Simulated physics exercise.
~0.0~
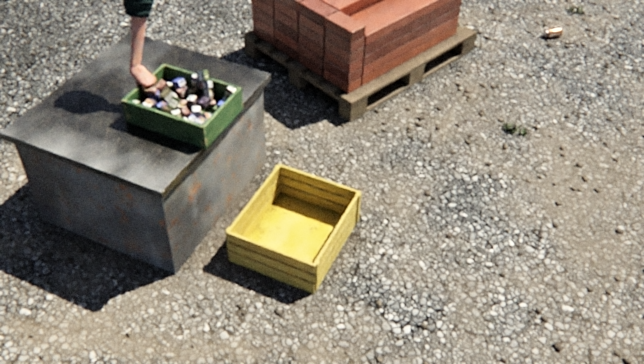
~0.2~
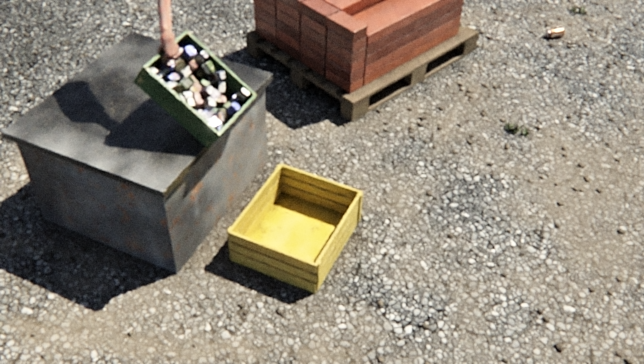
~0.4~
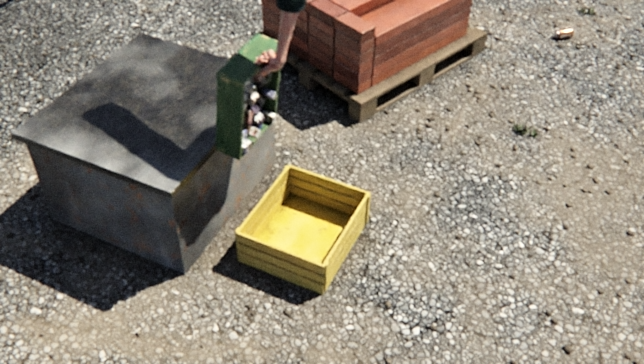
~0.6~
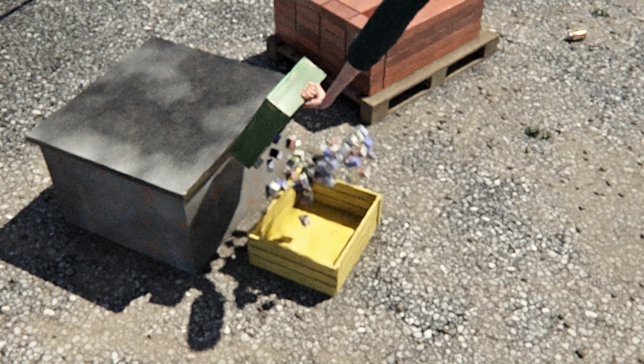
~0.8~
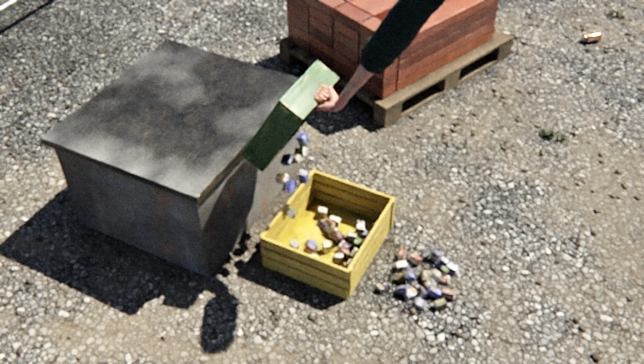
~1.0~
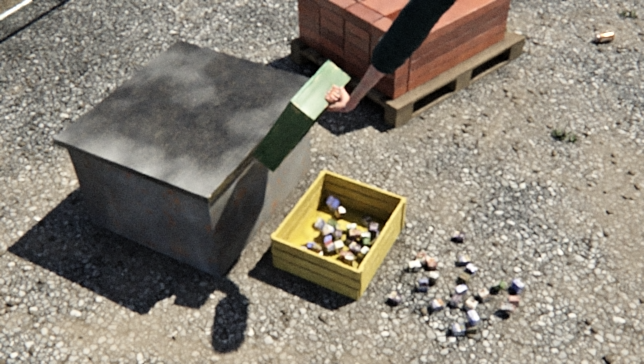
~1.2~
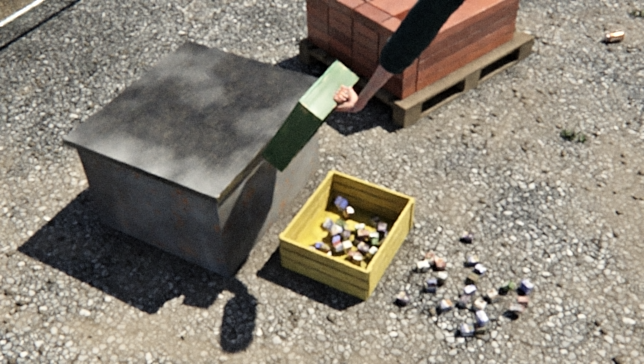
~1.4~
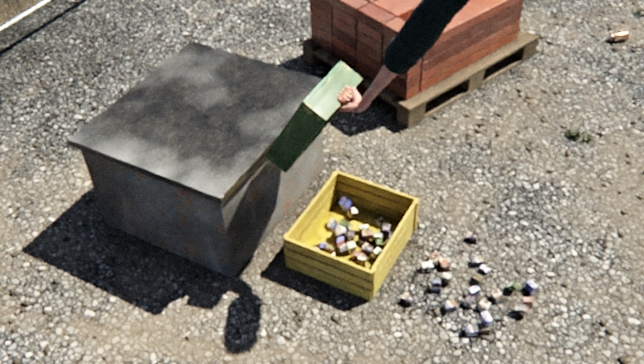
We see a hand tip a green crate of small cartons off the edge of a grey bench until they tumble toward a yellow bin below, most landing inside and the rest scattering on the gravel beyond it, while the hand keeps the emptied crate tilted.
